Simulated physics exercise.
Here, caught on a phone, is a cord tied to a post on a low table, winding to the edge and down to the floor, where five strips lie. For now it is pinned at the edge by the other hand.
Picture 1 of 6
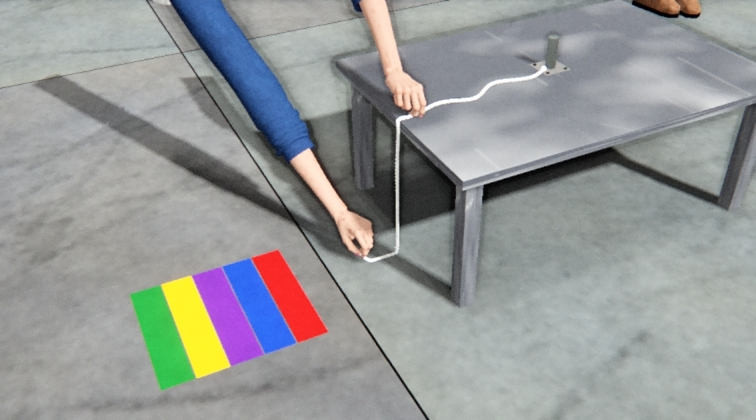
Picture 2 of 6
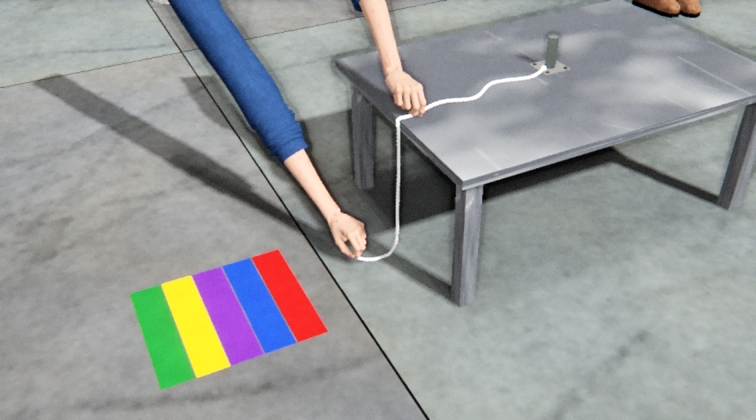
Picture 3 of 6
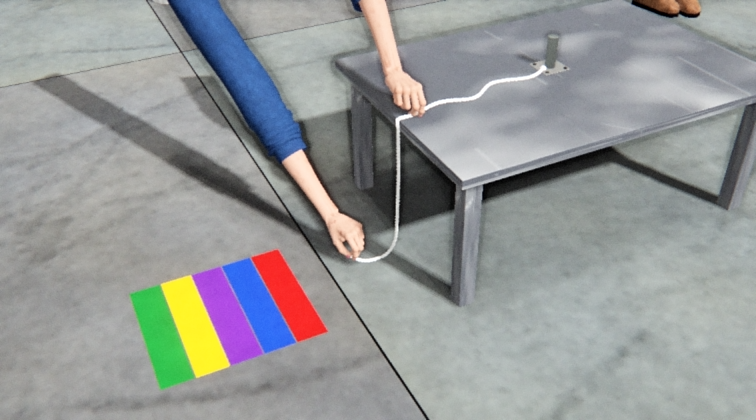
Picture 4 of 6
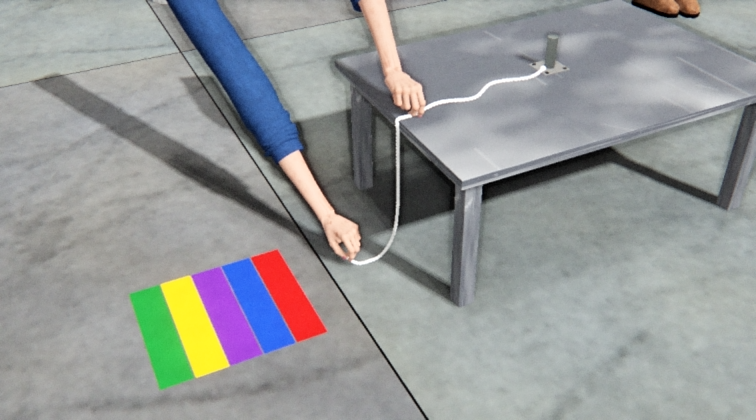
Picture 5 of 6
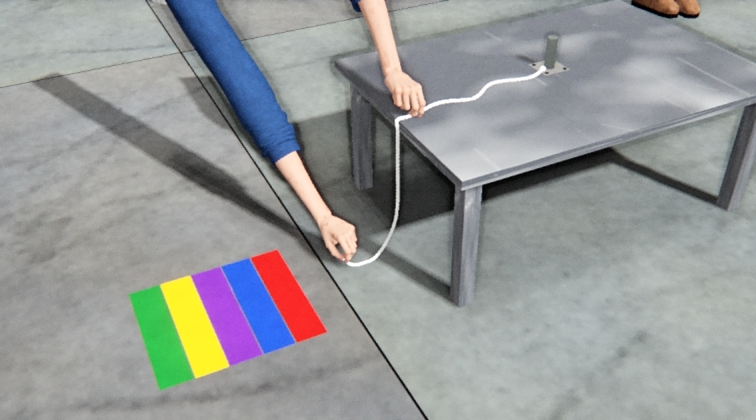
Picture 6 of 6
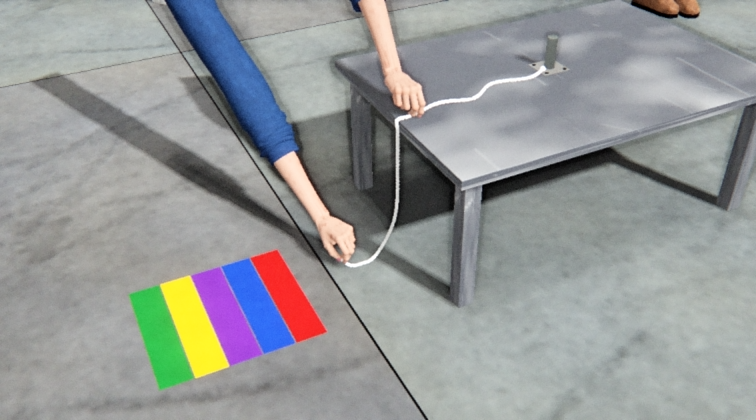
A hand held the loose end of a white cord near the floor and eased it slightly left toward five coloured strips, while the other hand kept the cord pinned at the table's edge.
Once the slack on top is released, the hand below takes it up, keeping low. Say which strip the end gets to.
It gets to the blue strip.
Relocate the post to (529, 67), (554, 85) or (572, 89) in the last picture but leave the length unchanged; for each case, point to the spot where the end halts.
Try by try: (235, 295), (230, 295) and (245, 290).
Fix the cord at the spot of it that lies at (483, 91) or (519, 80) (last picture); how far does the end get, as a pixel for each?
(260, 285), then (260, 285).
A little later, end near (307, 271); short of the strips.
Next, end near (275, 281); over red.
When it is tight, end near (255, 287); over blue. It halts on the blue strip.
